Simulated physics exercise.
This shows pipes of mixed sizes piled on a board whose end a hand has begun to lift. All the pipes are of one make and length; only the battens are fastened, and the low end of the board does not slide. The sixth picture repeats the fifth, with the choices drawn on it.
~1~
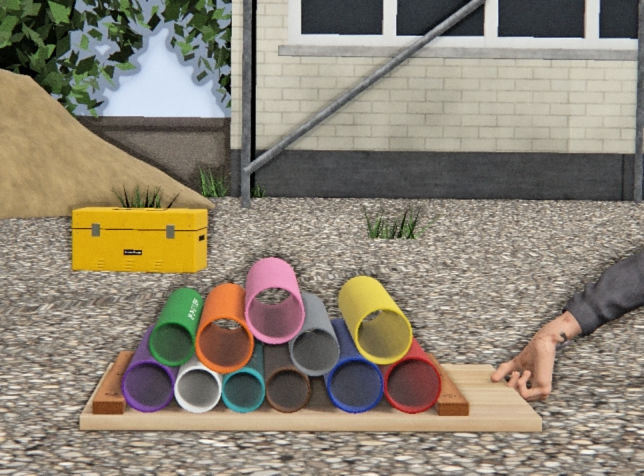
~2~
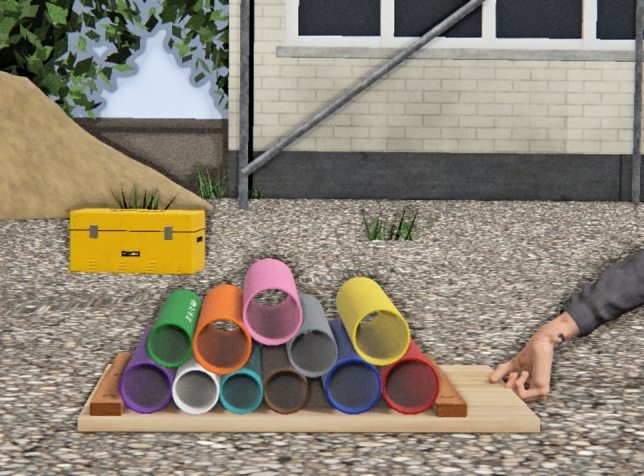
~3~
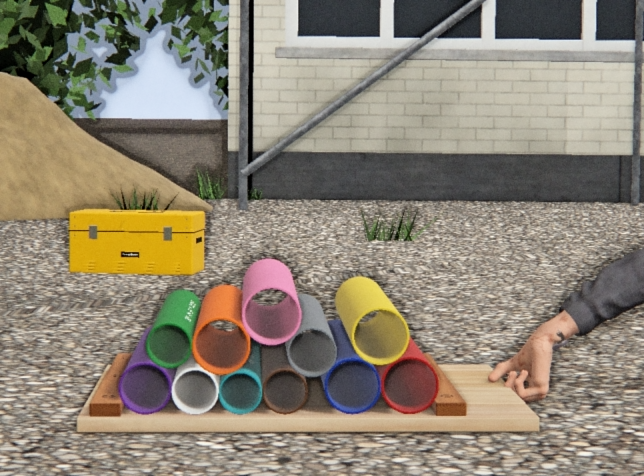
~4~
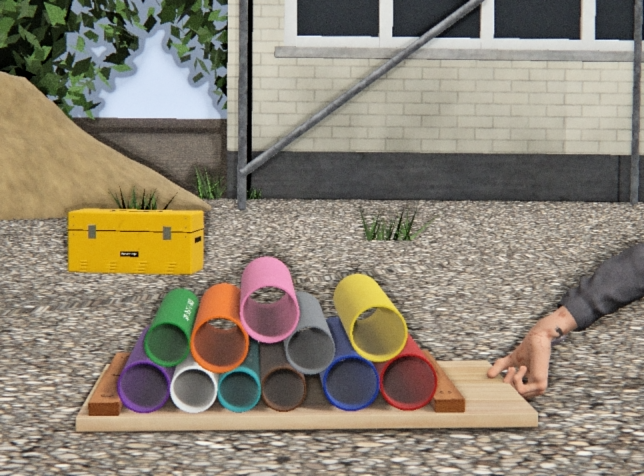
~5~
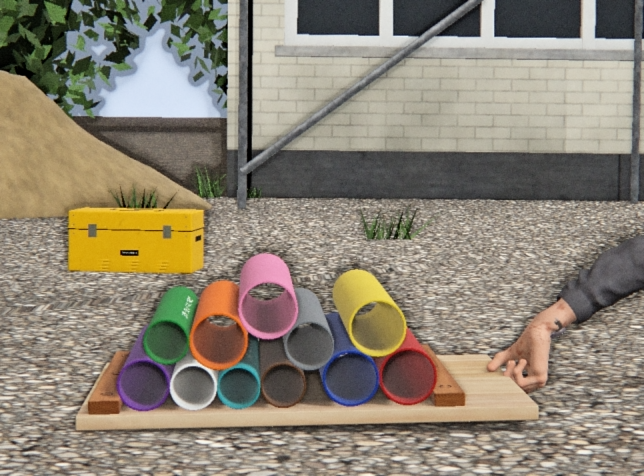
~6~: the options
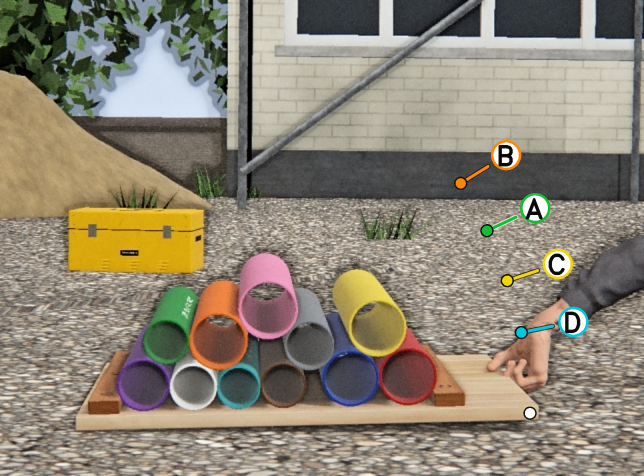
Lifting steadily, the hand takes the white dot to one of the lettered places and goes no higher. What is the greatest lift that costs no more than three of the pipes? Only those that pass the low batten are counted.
The last mark within the limit is C.
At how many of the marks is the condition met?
Two of them.
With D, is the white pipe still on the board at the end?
The white pipe: Yes.
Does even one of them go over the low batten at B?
Yes, at B.
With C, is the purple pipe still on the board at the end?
Yes, with C.
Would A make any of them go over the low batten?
At A: Yes.
On the marked copy, A at (487, 231); B at (461, 184); C at (507, 281); D at (521, 332); the white dot at (530, 413).
Taking C. A third of the way, board at 14°.
Two thirds of the way, board at 19°.
When it is over, board at 19°, none over the low batten.
As for the rest, A five over the low batten; B five over the low batten; D none over the low batten.
